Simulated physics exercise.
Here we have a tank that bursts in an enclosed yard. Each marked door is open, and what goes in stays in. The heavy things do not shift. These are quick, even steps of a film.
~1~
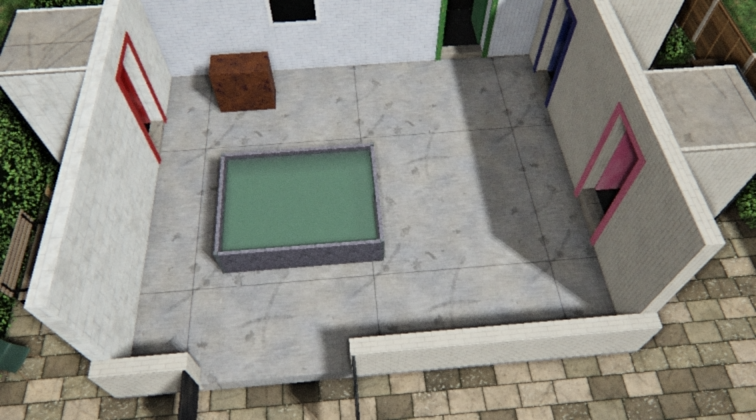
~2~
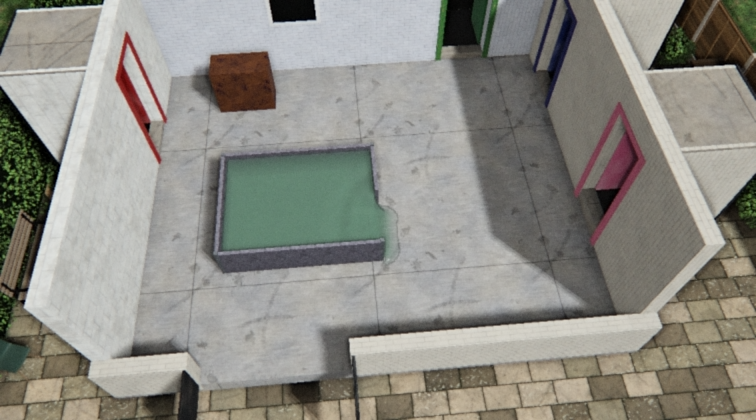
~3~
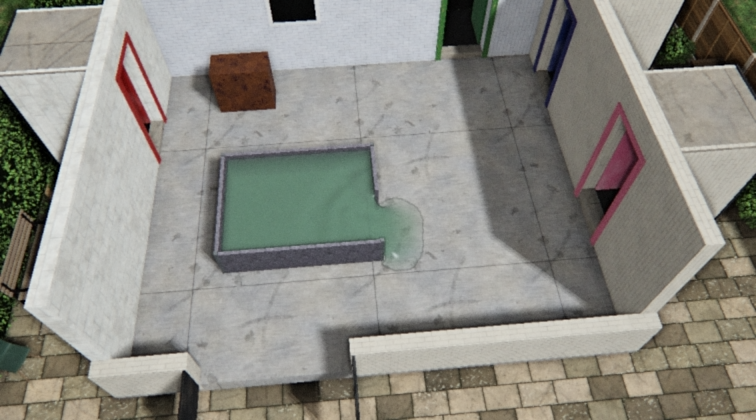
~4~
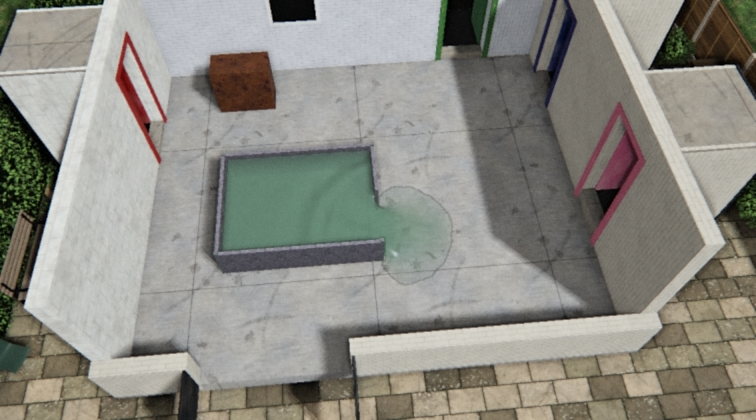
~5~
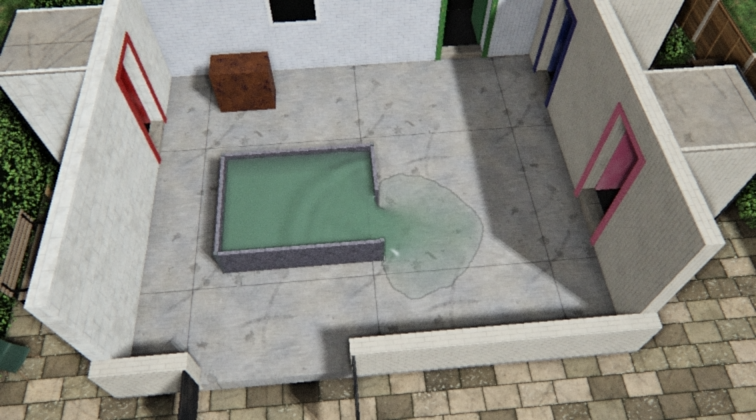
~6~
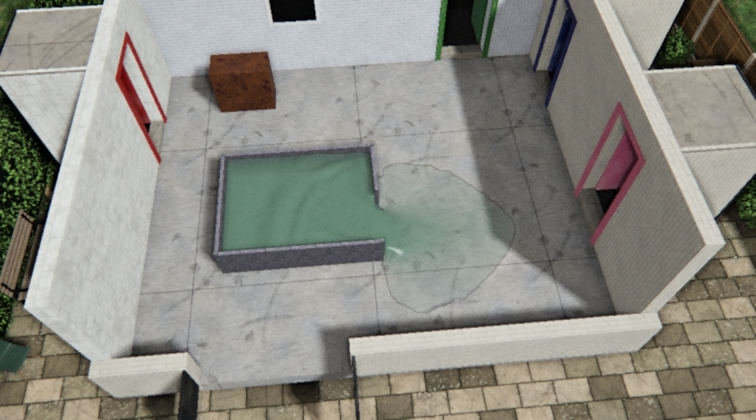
The footage shows a low rectangular tank of green water in a walled yard, still at first, before a gap opens on its right side and water pours out, spreading rightward across the grey floor in a widening rounded puddle.
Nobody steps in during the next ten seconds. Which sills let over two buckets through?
In the end: The pink door admits no more than that; the red door admits no more than that; the blue door lets in a lot; the green door admits no more than that.
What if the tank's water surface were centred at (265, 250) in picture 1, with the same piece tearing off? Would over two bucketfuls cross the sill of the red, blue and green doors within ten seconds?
Then: The red one takes less, the blue one floods, the green one lets less in.
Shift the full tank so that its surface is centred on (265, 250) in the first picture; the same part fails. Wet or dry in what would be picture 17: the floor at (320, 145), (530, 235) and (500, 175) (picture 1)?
As listed: No water, covered, awash.
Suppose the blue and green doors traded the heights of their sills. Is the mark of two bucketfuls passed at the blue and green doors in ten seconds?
Blue lets less in, green is over.
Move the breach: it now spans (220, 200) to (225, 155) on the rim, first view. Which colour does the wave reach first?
First comes the one in red.
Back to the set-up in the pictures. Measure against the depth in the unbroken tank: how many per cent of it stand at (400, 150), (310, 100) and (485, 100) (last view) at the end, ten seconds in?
About 4, 6 and 16 per cent.
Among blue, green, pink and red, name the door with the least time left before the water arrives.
It is the pink-painted one.
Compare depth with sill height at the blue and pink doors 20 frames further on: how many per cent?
In turn 110 and 70 per cent.
A moment on, water covers 25 % of the floor; the pink door wet at the sill, nothing in, the red door not reached, the blue door not reached, the green door not reached.
Next, water covers 30 % of the floor; the pink door wet at the sill, nothing in, the red door not reached, the blue door not reached, the green door not reached.
Then, water covers 35 % of the floor; the pink door wet at the sill, nothing in, the red door not reached, the blue door wet at the sill, nothing in, the green door not reached.
Later, water covers 50 % of the floor; the pink door wet at the sill, nothing in, the red door not reached, the blue door under two buckets in, the green door wet at the sill, nothing in.
In the end, water covers 85 % of the floor; the pink door wet at the sill, nothing in, the red door not reached, the blue door over two buckets in, the green door wet at the sill, nothing in.
